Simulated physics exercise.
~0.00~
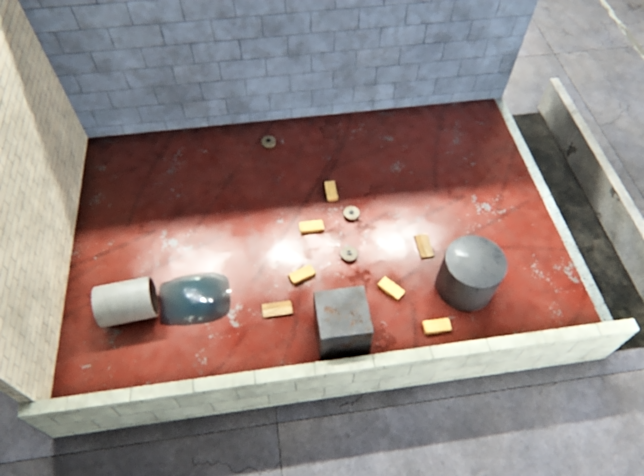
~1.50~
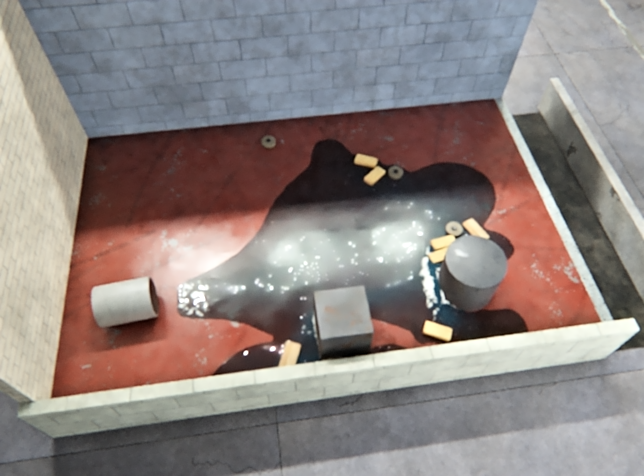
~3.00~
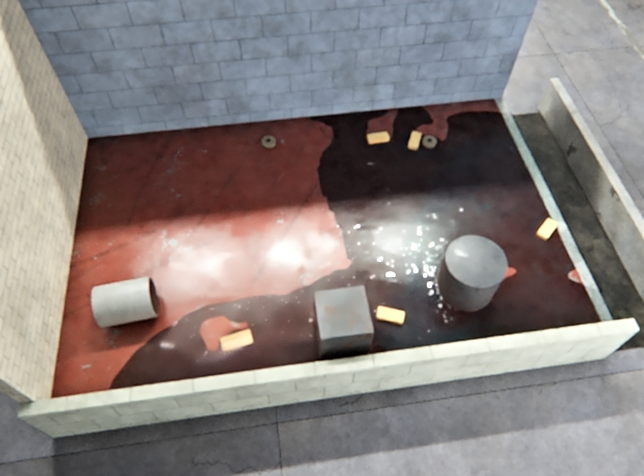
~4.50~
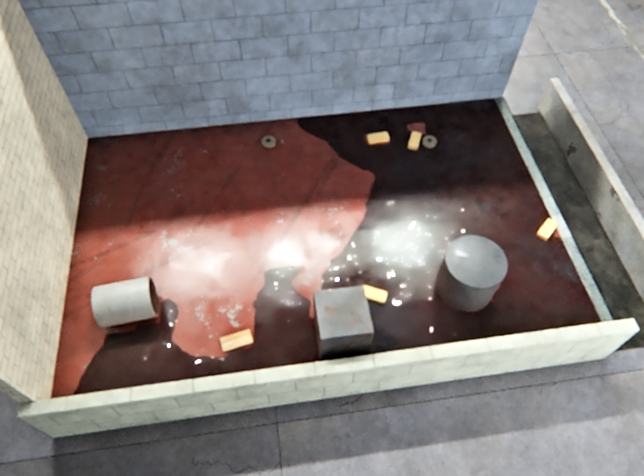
On a red walled floor, dark water spreads rightward, scattering yellow blocks that finally settle.
